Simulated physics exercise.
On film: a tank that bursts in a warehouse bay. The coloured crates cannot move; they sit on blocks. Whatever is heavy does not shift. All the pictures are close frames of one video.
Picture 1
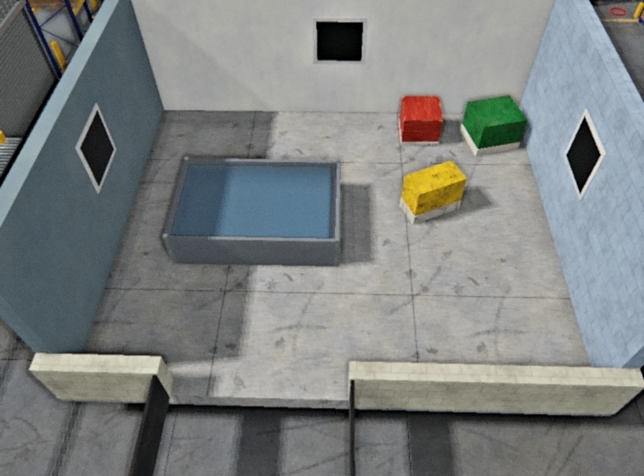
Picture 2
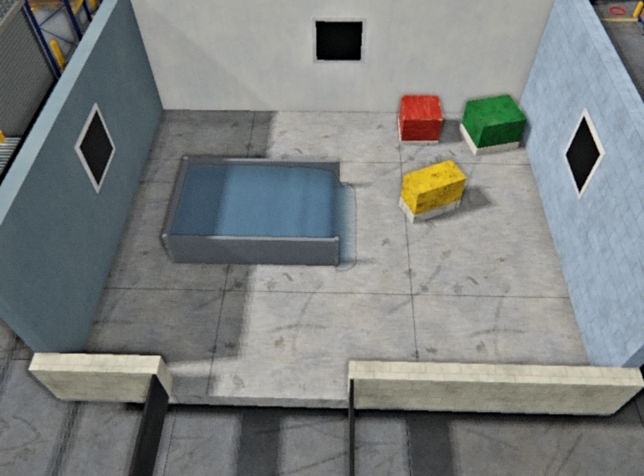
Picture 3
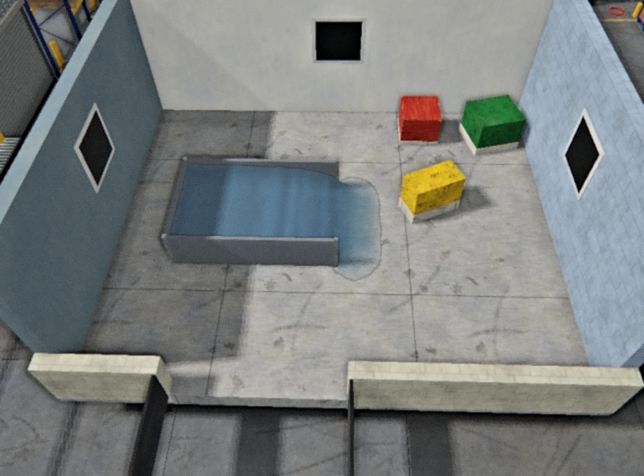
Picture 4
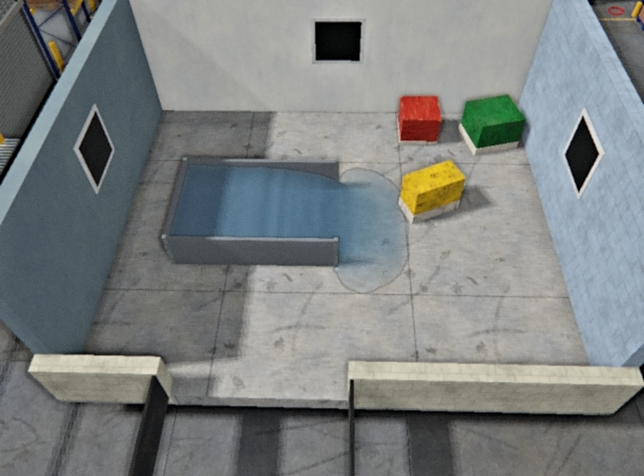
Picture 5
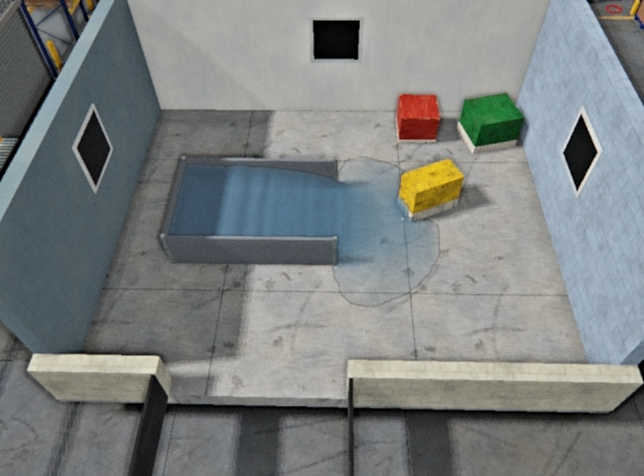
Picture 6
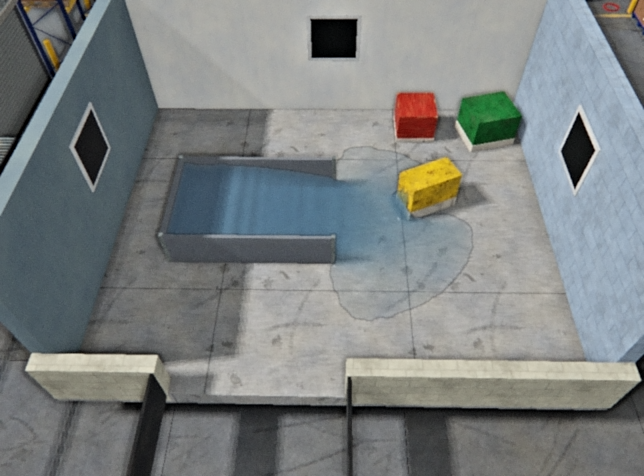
Water poured out of the right end of an open gray tank in a walled bay, spreading across the concrete floor and around the yellow box, while the red and green boxes stayed put.
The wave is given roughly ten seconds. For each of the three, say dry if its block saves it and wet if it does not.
Yellow crate: Wet; green crate: Wet; red crate: Wet.
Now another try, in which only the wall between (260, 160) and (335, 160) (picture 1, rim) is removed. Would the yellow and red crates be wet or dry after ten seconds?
My reading: Yellow stays untouched, red gets drenched.
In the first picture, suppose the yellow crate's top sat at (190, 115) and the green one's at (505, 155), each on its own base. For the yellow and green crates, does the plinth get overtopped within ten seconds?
I reckon the yellow one is missed, while the green one is hit by the flood.
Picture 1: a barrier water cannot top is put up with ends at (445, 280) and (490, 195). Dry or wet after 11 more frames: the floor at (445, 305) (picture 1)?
At that place: Wet.
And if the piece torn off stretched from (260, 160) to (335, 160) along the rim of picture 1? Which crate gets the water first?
That would be the crate marked red.
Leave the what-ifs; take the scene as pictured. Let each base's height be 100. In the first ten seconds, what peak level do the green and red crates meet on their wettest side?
I'd say 170 per cent for the first one and 270 per cent for the second.
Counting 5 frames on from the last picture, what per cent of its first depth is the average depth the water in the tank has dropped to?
About 62 per cent.
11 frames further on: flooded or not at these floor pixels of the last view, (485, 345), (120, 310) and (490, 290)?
First inundated, second spared, third inundated.
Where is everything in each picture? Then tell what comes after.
The first picture shows the open tank at (257, 200) is whole and still.
In the second picture, water pours out at (336, 217) and has run to (340, 184).
In the third picture, water pours out at (335, 218) and has run to (362, 183).
In the fourth picture, the front is at (371, 174), out from the gap at (335, 219).
In the fifth picture, the front is at (434, 254), out from the gap at (334, 218).
In the sixth picture, water pours out at (332, 217) and has run to (466, 245).
A moment on, water covers 30 % of the floor; the yellow crate water round its plinth, the green crate water round its plinth, the red crate water round its plinth.
Next, water covers 40 % of the floor; the yellow crate water round its plinth, the green crate water round its plinth, the red crate water round its plinth.
Then, water covers 45 % of the floor; the yellow crate water round its plinth, the green crate water round its plinth, the red crate water round its plinth.
Later, water covers 80 % of the floor; the yellow crate water round its plinth, the green crate water round its plinth, the red crate water round its plinth.
In the end, water covers 100 % of the floor; the yellow crate was topped, the green crate was topped, the red crate was topped.
